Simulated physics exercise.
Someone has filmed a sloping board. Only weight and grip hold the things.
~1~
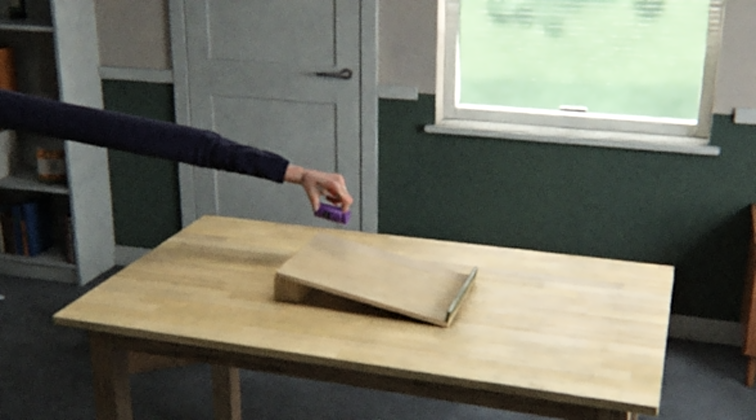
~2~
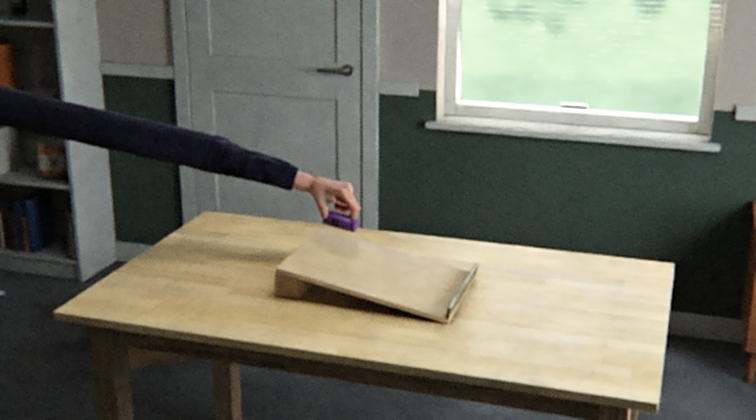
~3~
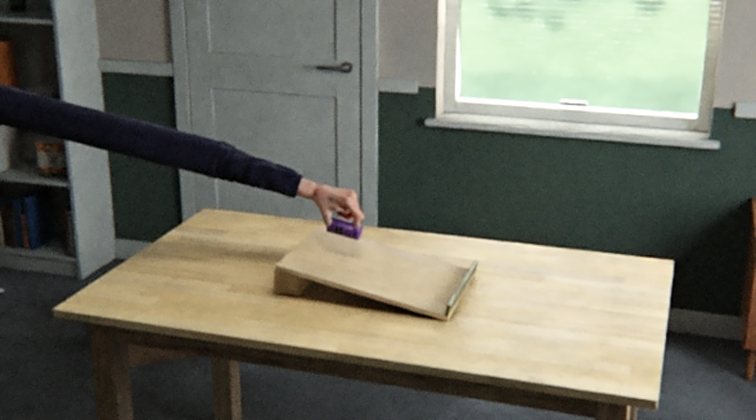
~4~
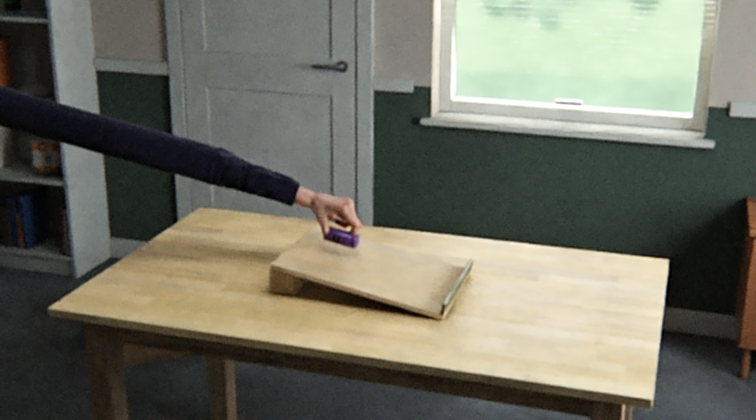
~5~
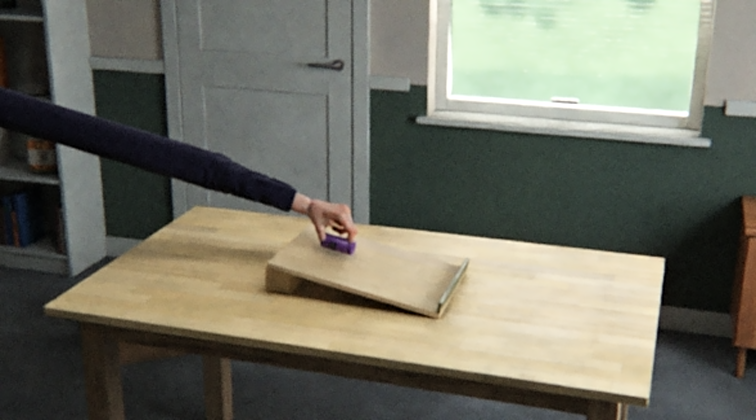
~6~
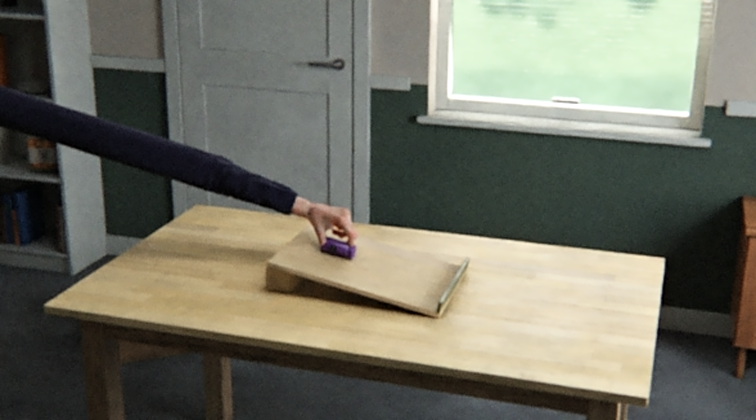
A hand reaching in from the left lowered a small purple shaker toward a sloping wooden board on a table, then set it down near the board's raised end and kept hold of it.
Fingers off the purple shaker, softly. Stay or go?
In the end the purple shaker remains at rest.
Then, 0.30 s after the last picture, nothing has stirred.
Then, 0.70 s after the last picture, purple shaker resting near (339, 248).
At rest, it is in place. Seen from the same camera at the end, purple shaker near (339, 248). The purple shaker stays where it is put.
